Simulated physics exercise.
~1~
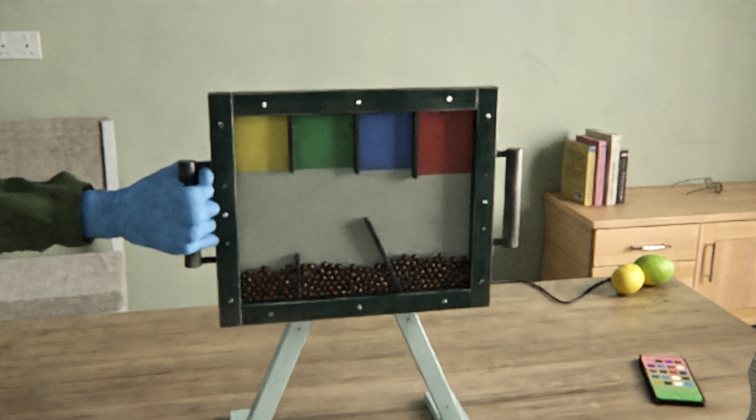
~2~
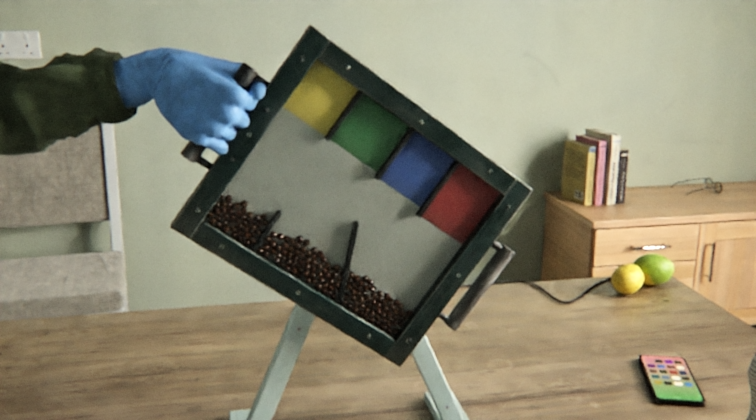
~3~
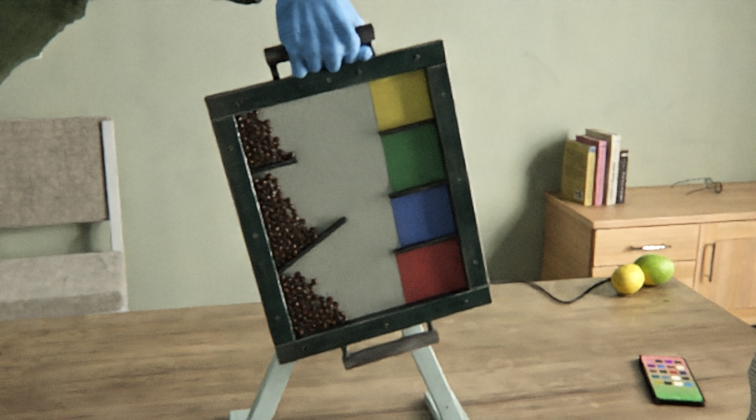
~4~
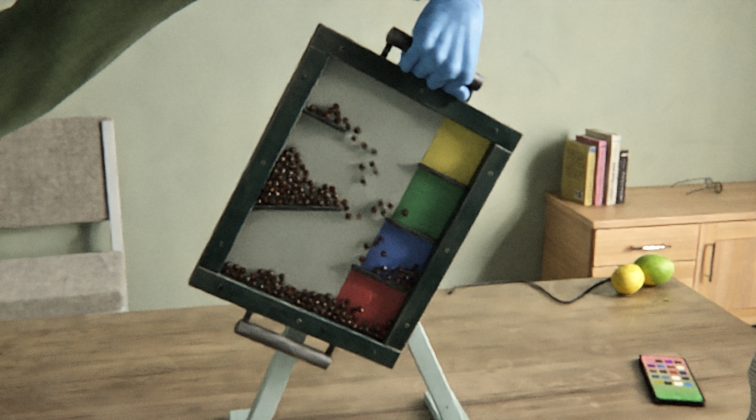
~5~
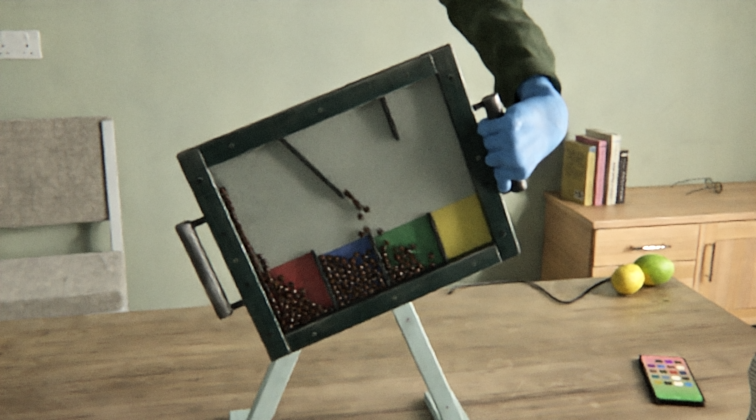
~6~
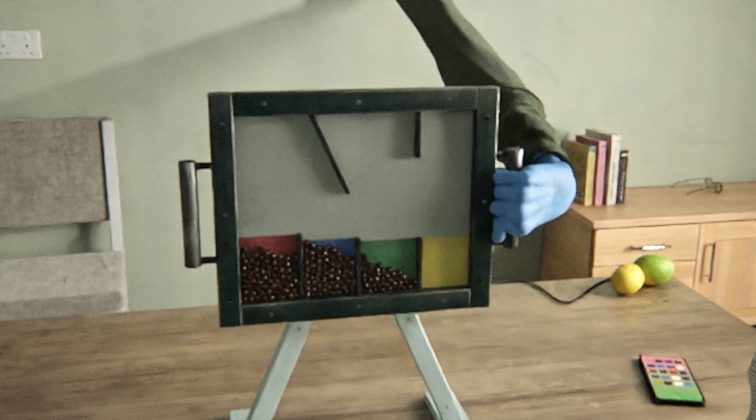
On a wooden table, a gloved hand turns a framed box upside down, spilling dark beads into red, blue and green pockets.
